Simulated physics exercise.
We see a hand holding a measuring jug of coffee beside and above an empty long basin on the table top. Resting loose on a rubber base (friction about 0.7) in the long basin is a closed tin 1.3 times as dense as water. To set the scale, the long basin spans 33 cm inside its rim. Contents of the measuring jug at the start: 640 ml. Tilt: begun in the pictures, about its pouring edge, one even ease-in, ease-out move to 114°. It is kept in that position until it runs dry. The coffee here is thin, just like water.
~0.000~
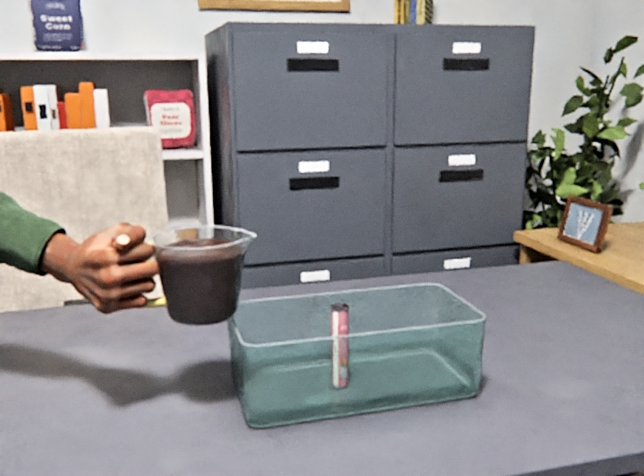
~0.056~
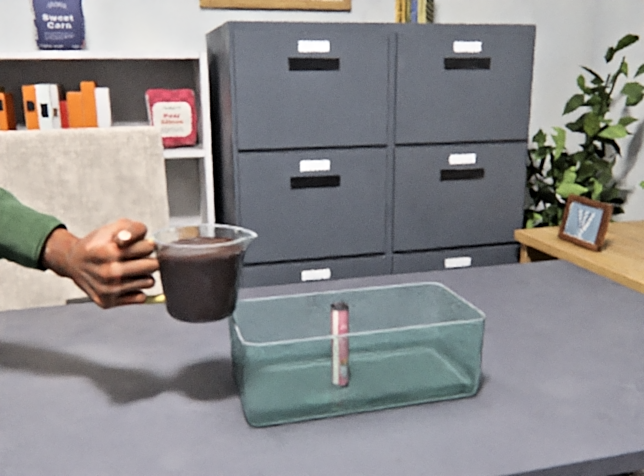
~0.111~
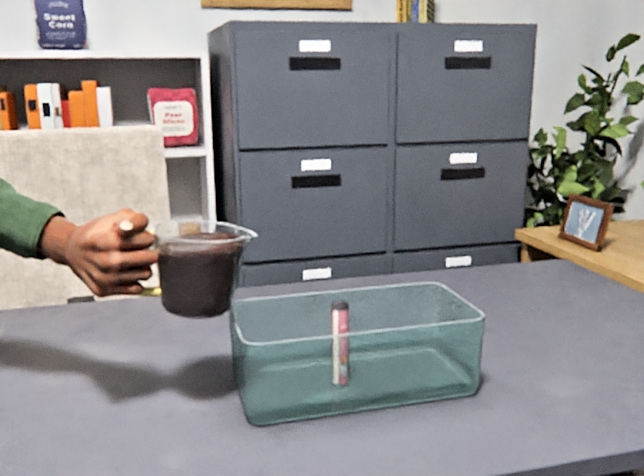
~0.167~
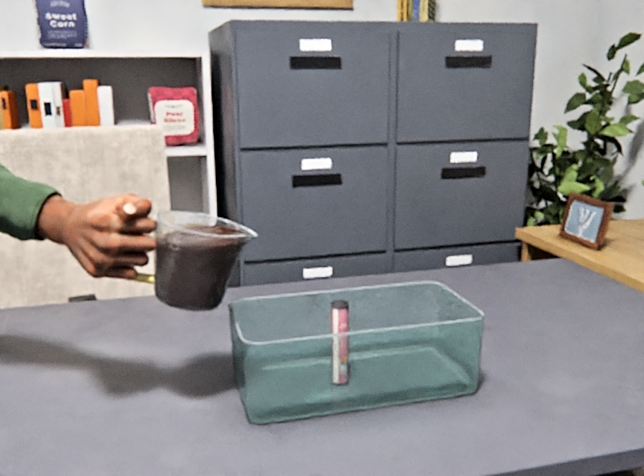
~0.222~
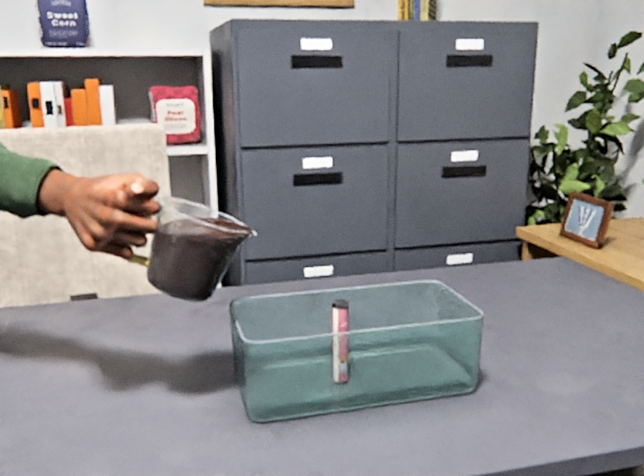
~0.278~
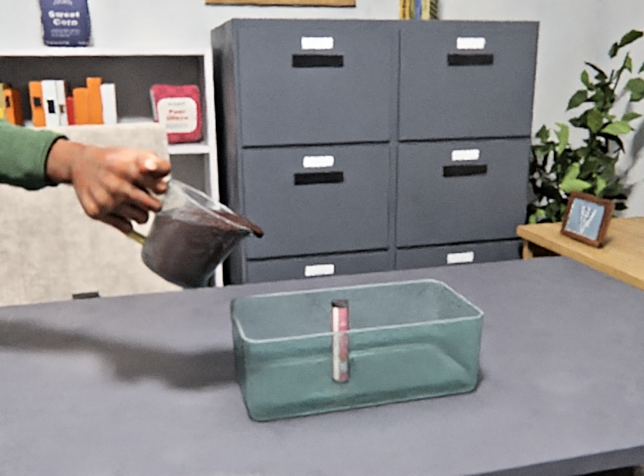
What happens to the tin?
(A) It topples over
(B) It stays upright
It topples over (A).
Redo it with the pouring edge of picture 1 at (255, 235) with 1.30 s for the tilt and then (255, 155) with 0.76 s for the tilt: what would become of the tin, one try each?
Try 1: Tipped over; try 2: Tipped over.
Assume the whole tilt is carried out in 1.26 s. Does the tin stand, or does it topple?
Result: Tin tipped over.
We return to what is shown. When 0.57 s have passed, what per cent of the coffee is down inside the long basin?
Roughly 14 percent.
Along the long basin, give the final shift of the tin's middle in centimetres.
The tin's middle ends up about 10.0 cm along the basin.
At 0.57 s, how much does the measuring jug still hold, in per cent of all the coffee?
Around 46 percent.
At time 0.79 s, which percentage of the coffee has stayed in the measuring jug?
Close to 2 percent of the total.
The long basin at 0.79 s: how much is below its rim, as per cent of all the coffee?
Roughly 80 %.
After 0.57 s the tilt is 98° and 46 per cent is still to pour; the tin stands where it began.
After 0.79 s the tilt is 114° and 2 per cent is still to pour; the tin lies on its side.
After 1.01 s the tilt is 114° and 0 per cent is still to pour; the tin lies on its side.
After 1.26 s the tilt is 114° and 0 per cent is still to pour; the tin lies on its side.
In the end the tin lies on its side.
